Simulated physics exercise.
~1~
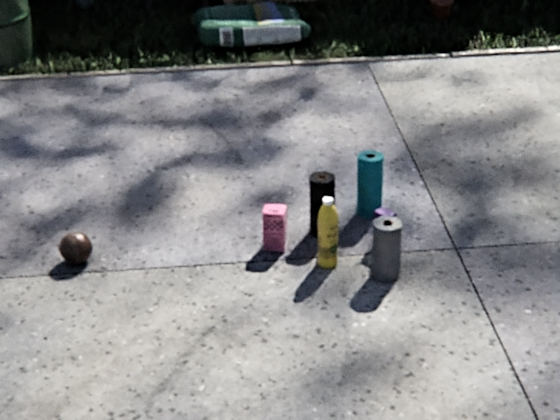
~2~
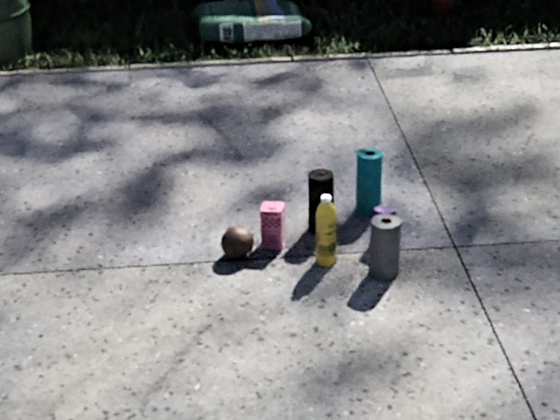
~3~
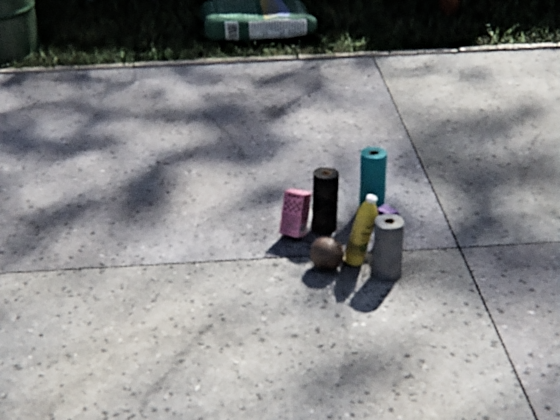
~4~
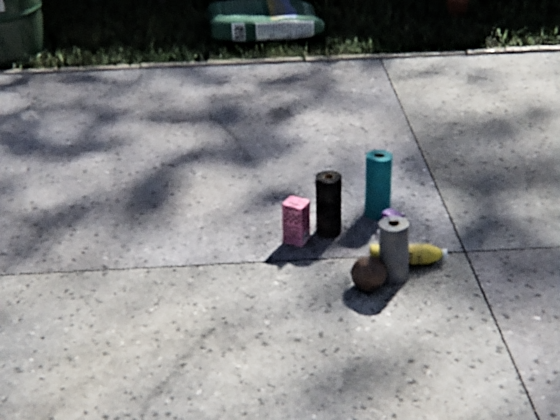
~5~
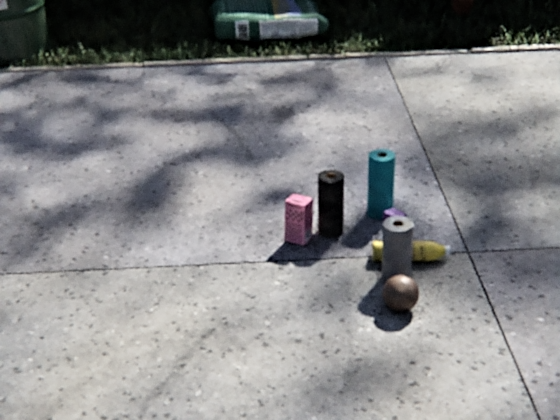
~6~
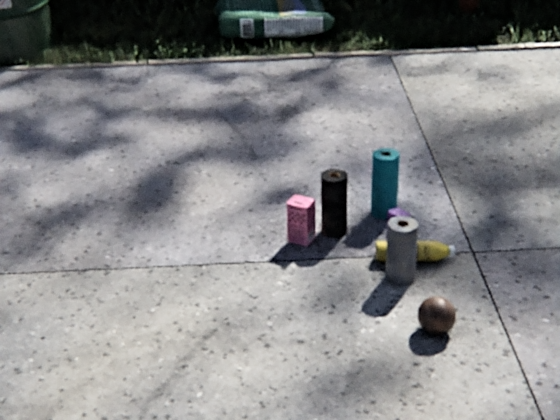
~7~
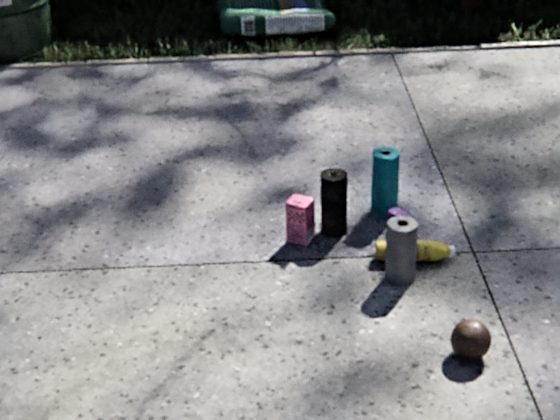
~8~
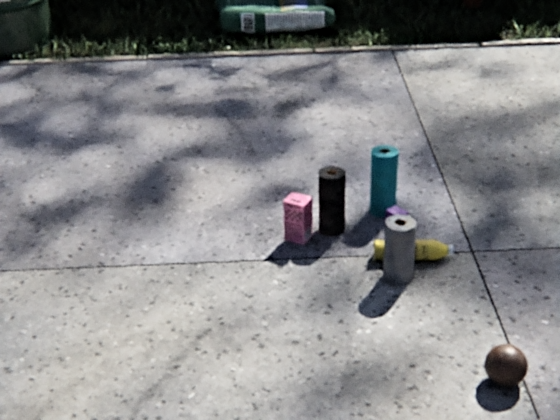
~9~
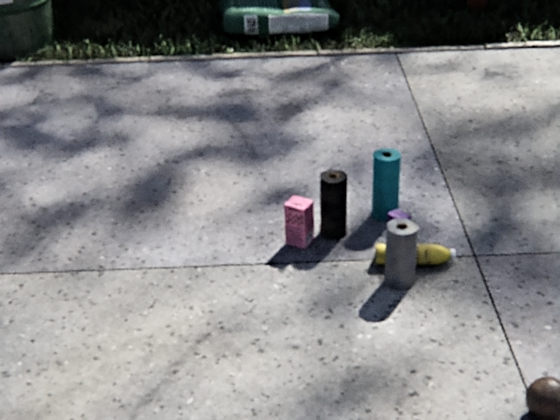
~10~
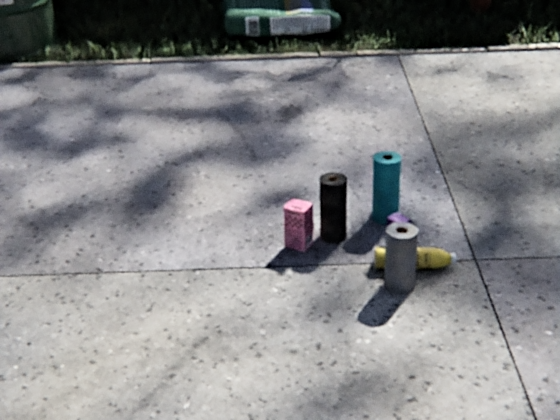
At first, a brown ball rolls from the left across sunlit, shadow-dappled paving toward a cluster of household objects. It reaches a pink carton, which tilts and shifts slightly to the right, then runs into a yellow bottle and sets it leaning. The carton settles upright again while the bottle topples onto its side behind a grey roll. The ball passes in front of that roll and continues down to the right, leaving at the lower corner. The bottle remains lying down, while the pink carton, the black, turquoise and grey rolls, and a small purple item stay in place.
